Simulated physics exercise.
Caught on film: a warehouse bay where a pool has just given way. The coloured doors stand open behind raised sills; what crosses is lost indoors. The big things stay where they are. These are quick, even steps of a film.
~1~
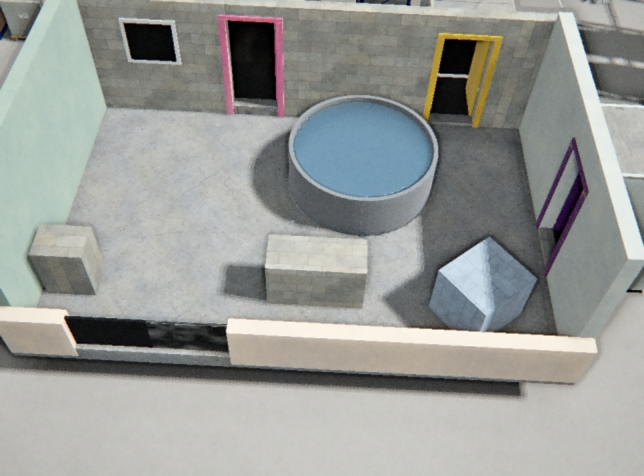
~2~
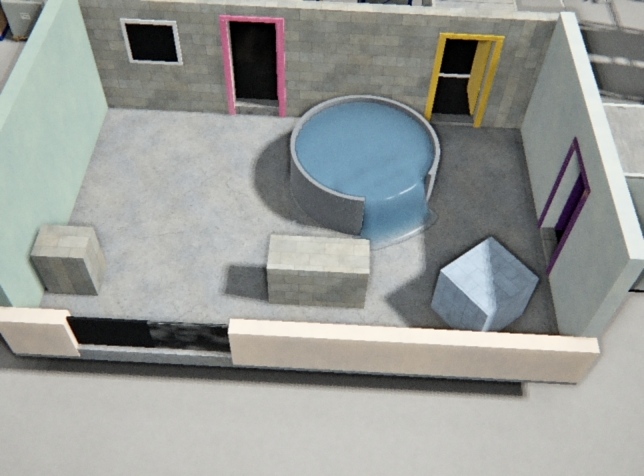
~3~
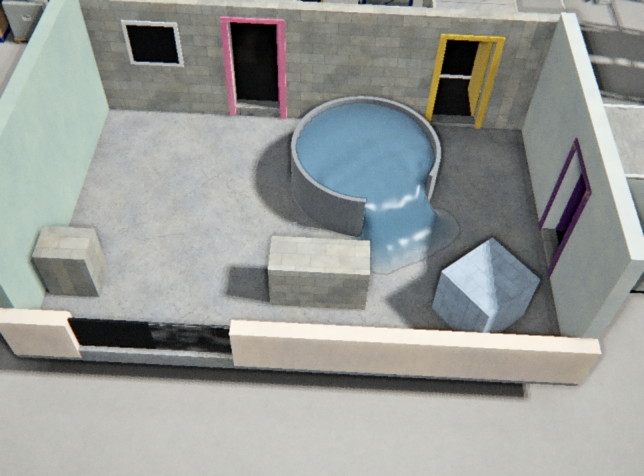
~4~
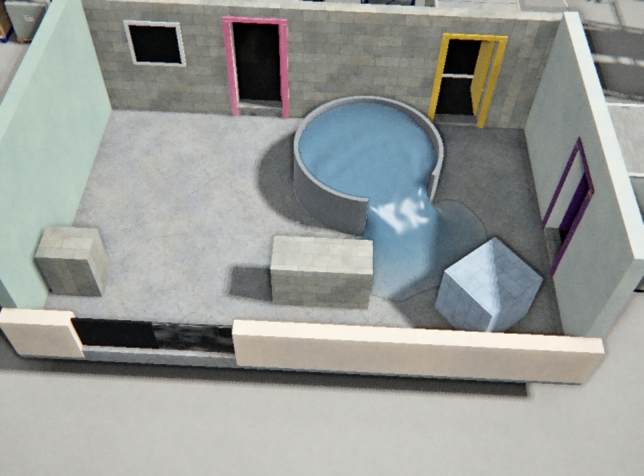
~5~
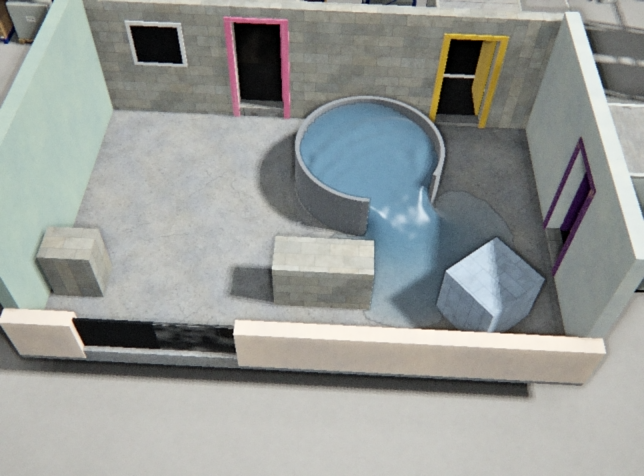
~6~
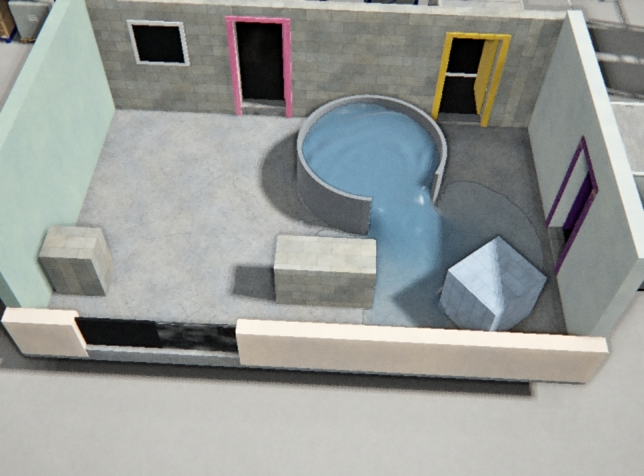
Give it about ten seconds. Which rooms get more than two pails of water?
The yellow door lets in a lot; the purple door lets in a lot; the pink door admits no more than that.
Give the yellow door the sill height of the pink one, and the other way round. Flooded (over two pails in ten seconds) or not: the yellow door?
Then: The yellow one is under.
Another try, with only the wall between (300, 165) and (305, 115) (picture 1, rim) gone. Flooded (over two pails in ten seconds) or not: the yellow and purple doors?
One by one: The yellow one lets less in; the purple one keeps below it.
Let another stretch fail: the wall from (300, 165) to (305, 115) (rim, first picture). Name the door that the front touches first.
That is the one in pink.
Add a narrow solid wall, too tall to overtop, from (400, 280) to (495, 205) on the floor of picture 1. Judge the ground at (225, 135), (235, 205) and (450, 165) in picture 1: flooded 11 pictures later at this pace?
As listed: Clear, awash, flooded.
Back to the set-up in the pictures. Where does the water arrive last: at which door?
That is the pink-painted one.
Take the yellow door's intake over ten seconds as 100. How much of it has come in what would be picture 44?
Some 10 per cent.
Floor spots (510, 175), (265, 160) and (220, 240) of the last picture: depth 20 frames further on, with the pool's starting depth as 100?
In that order: 4, 0 and 2 per cent.
A moment on, water covers 25 % of the floor; the yellow door not reached, the purple door over two buckets in, the pink door not reached.
Next, water covers 35 % of the floor; the yellow door not reached, the purple door far over two buckets in, the pink door not reached.
Then, water covers 55 % of the floor; the yellow door not reached, the purple door far over two buckets in, the pink door not reached.
Later, water covers 85 % of the floor; the yellow door under two buckets in, the purple door far over two buckets in, the pink door not reached.
In the end, water covers 100 % of the floor; the yellow door over two buckets in, the purple door far over two buckets in, the pink door wet at the sill, nothing in.
